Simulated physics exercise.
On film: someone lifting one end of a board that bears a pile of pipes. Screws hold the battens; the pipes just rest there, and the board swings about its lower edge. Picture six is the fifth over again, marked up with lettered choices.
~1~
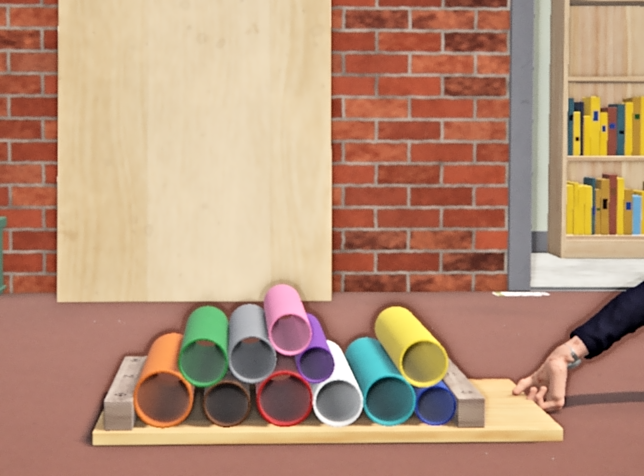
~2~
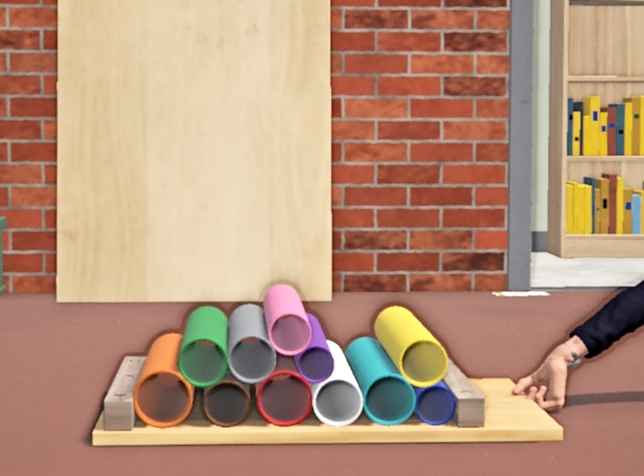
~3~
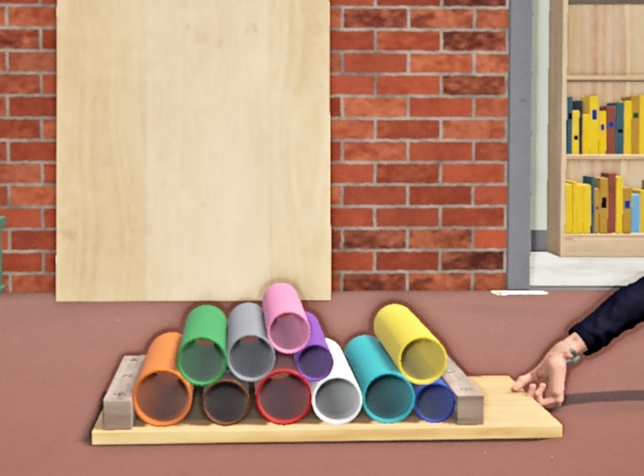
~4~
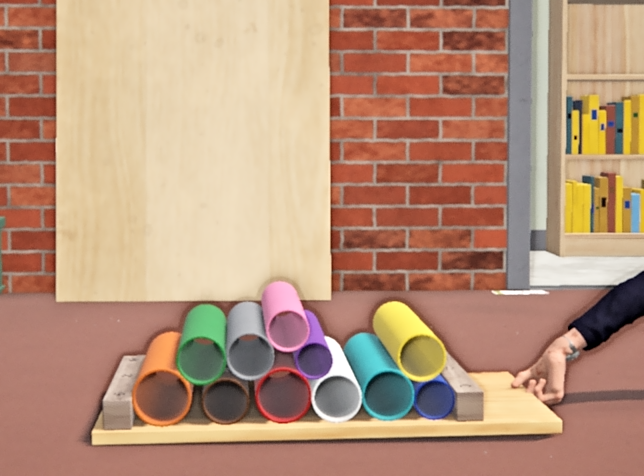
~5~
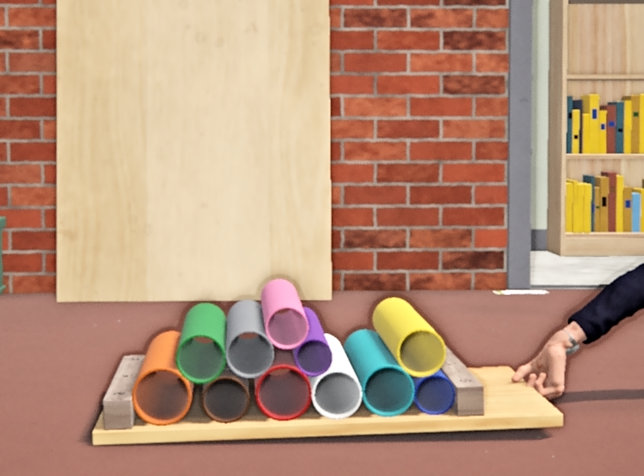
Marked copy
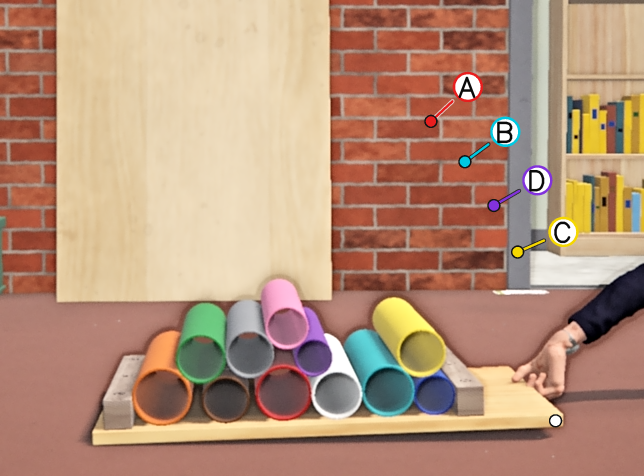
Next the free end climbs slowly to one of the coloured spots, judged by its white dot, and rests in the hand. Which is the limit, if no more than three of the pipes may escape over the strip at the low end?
It can be raised to B.
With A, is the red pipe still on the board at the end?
Yes, with A.
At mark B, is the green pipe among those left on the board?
The green pipe: No.
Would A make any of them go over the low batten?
At A: Yes.
On the marked copy, A at (431, 122); B at (465, 162); C at (517, 252); D at (494, 206); the white dot at (556, 421).
Following B. Soon after the start, board at 20°.
Later, board at 36°.
In the end, board at 36°, three over the low batten (green, grey, pink).
As for the rest, A five over the low batten; C two over the low batten (green, grey); D three over the low batten (green, grey, pink).
